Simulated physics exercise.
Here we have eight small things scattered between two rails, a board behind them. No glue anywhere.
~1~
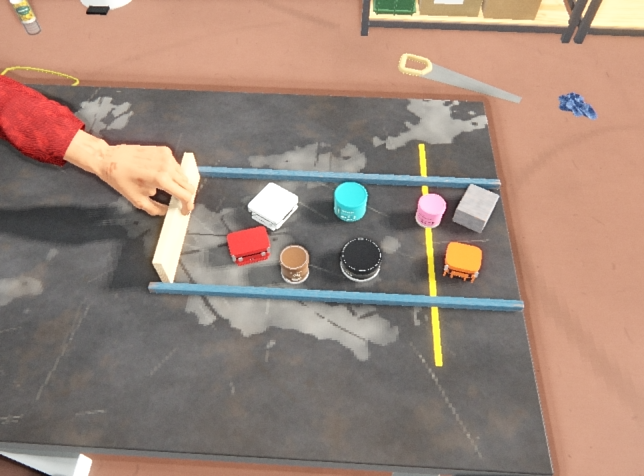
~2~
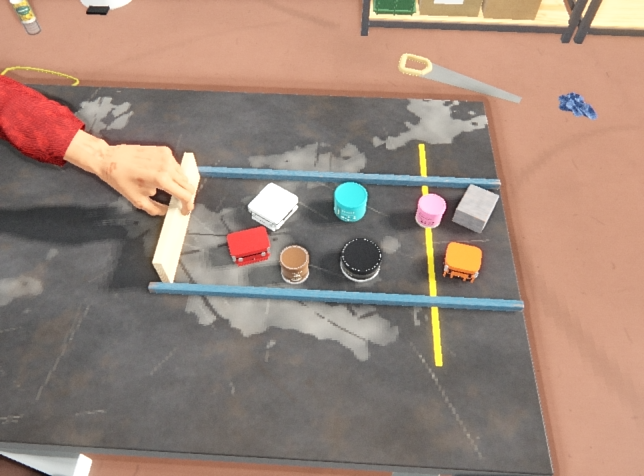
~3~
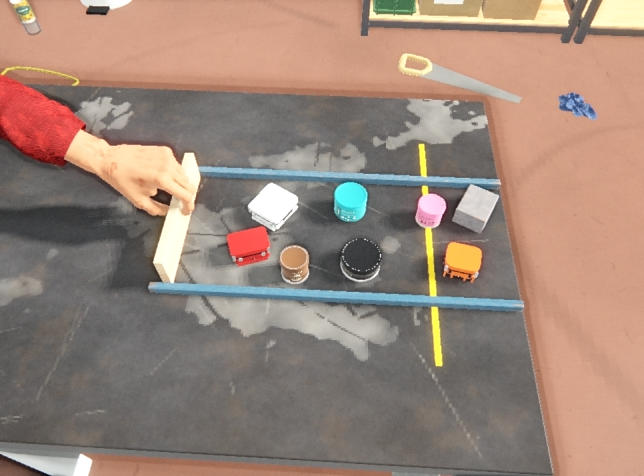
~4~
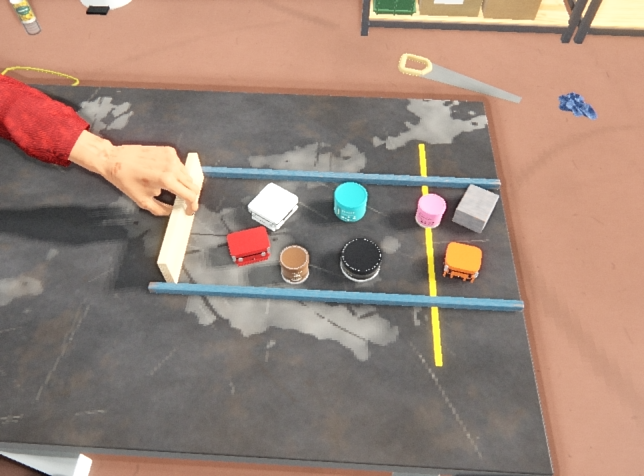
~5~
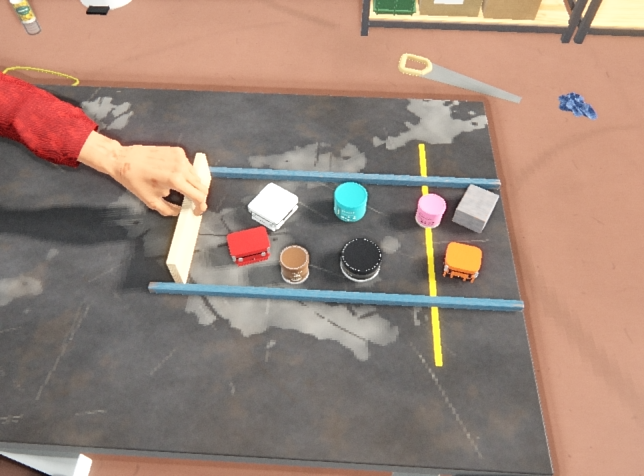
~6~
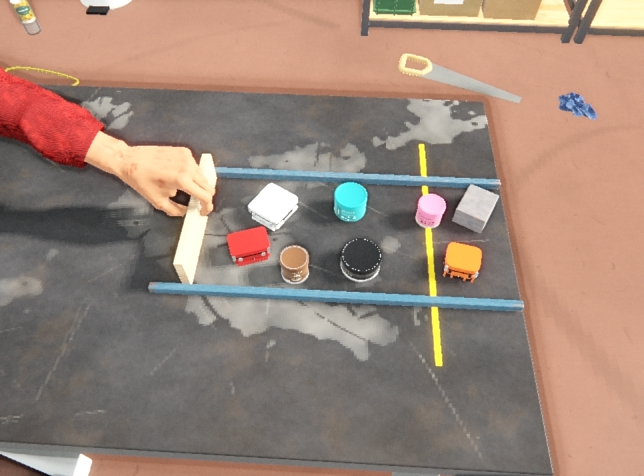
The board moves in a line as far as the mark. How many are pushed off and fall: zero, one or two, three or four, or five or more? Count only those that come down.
Outcome: The number that fall off is one or two.
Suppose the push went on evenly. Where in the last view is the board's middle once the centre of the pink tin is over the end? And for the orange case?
At (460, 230) for the pink tin; at (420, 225) for the orange case.
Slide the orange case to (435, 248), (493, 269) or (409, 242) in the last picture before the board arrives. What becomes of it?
Place by place, it stays on; tumbles off; does not fall.
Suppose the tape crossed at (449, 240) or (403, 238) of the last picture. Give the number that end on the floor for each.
In that order 2 and 0.
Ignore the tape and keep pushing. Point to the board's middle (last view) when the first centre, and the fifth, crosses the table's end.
At (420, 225) for the first, at (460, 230) for the fifth.
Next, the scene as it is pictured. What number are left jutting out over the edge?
The number is 1.
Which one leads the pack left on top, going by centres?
That is the grey block.
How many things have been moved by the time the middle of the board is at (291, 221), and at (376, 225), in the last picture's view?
By then 3, and 8.
Soon after, none off yet; grey block at rest near (475, 209); orange case at rest near (461, 263); pink tin at rest near (430, 212).
By the end, the number that fall off is one or two; fallen, orange case.
